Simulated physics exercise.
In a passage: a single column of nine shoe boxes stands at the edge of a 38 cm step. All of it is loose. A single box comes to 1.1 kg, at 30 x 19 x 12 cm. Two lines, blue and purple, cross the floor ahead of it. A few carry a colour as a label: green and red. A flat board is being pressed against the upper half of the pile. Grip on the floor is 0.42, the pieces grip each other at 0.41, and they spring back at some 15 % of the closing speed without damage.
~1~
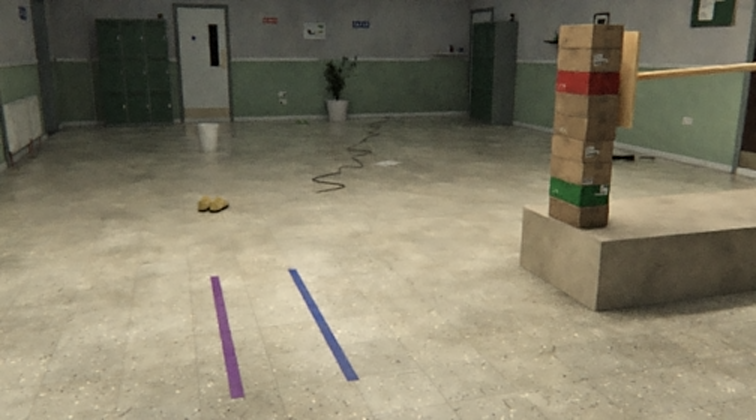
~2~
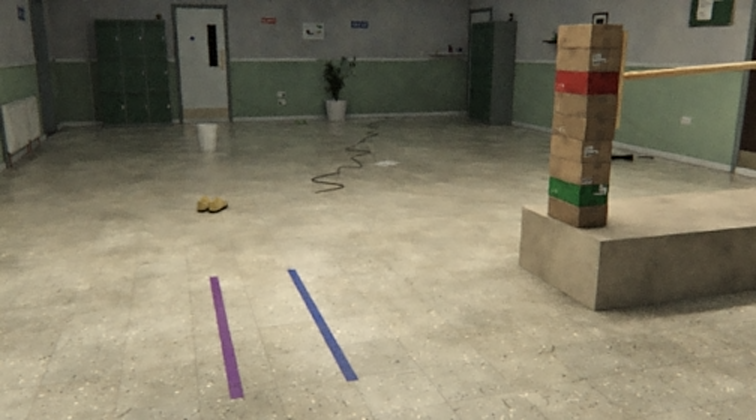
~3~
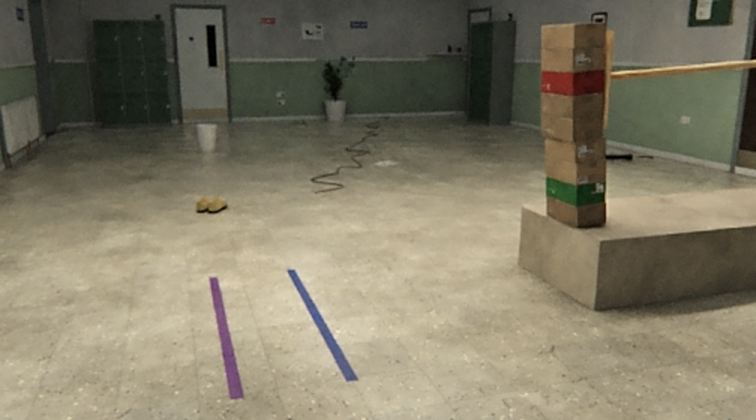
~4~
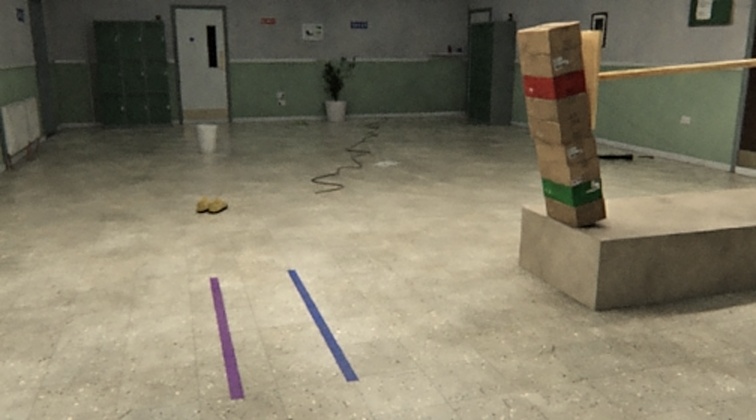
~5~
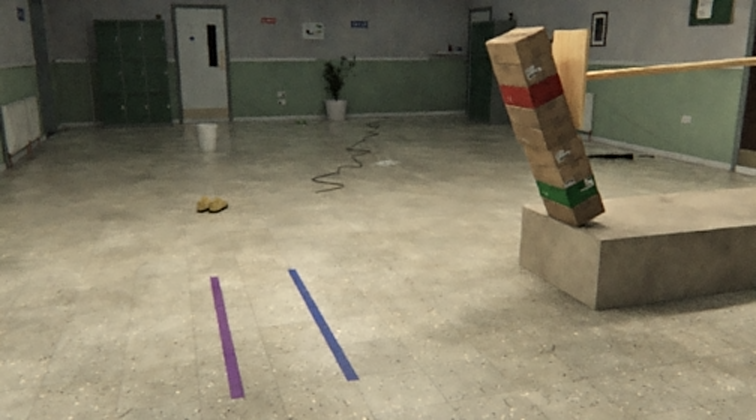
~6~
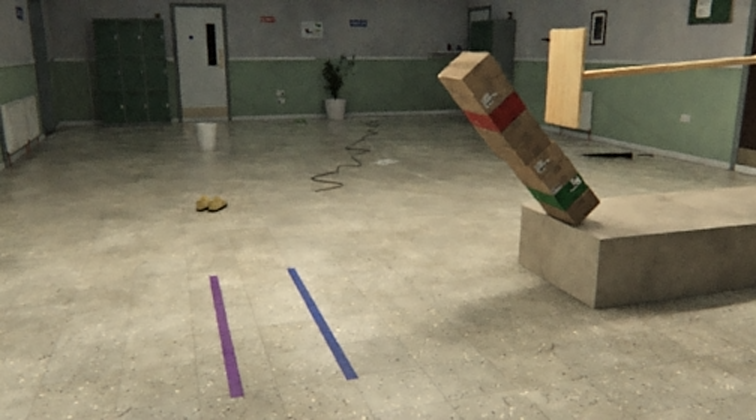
The clip opens on a column of cardboard boxes, one red and one green, standing on a low step with blue and purple lines on the floor to the left. A flat board pushes leftward against its upper part, and the whole column tilts left, leaning steeply away from the board.
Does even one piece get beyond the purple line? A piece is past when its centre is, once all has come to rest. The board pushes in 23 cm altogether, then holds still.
Nothing gets past the purple line.
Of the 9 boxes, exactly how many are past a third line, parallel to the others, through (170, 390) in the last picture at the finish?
It comes to 0.
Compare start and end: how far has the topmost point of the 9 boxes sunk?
Some 124 cm lower.
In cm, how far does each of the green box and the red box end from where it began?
Green 55, red 150.
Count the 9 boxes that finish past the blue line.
The count is 0.
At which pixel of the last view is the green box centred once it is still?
At about (519, 272).
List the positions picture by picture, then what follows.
In the first frame (pixels give the middle of a visible side), board (637, 67) 8 cm short; blue line, near end, (345, 364); purple line, near end, (235, 380); red box (572, 83); green box (564, 191); none has stirred.
Board (623, 67) 8 mm short; red box (570, 82), in the second frame.
Board (610, 67) 7 cm in; red box (556, 83) 5° from how it stood; green box (560, 191) 5° from how it stood; steepest lean 5°, the box at (556, 106); movement in 9 of them, in the third frame.
Board (598, 67) 14 cm in; red box (538, 88) 13° from how it stood; green box (557, 192) 13° from how it stood; steepest lean 13°, the box at (565, 38); movement in 9 of them, in the fourth frame.
Board (586, 67) 21 cm in; red box (516, 97) 23° from how it stood, 36 mm lower; green box (552, 194) 23° from how it stood; steepest lean 23°, the box at (522, 117); movement in 9 of them, in the fifth frame.
Board (583, 65) 23 cm in, stopped; blue line, near end, (344, 363); purple line, near end, (234, 379); red box (481, 122) 41° from how it stood, 14 cm lower; green box (544, 198) 41° from how it stood; steepest lean 41°, the box at (548, 161); movement in 9 of them, in the sixth frame.
Then, 0.14 s past the last view, none of the 9 boxes past the purple line, 9 disturbed; green box 62° from how it stood; red box 61° from how it stood, 36 cm lower.
Then, 0.36 s past the last view, none of the 9 boxes past the purple line, 9 disturbed; green box on its side; red box on its side.
In the end, none of the 9 boxes past the purple line, 9 disturbed; green box on its side; red box on its side. The farthest middle lies 59 cm short of that line. From the last view, middles, green box near (519, 272), red box near (398, 286).
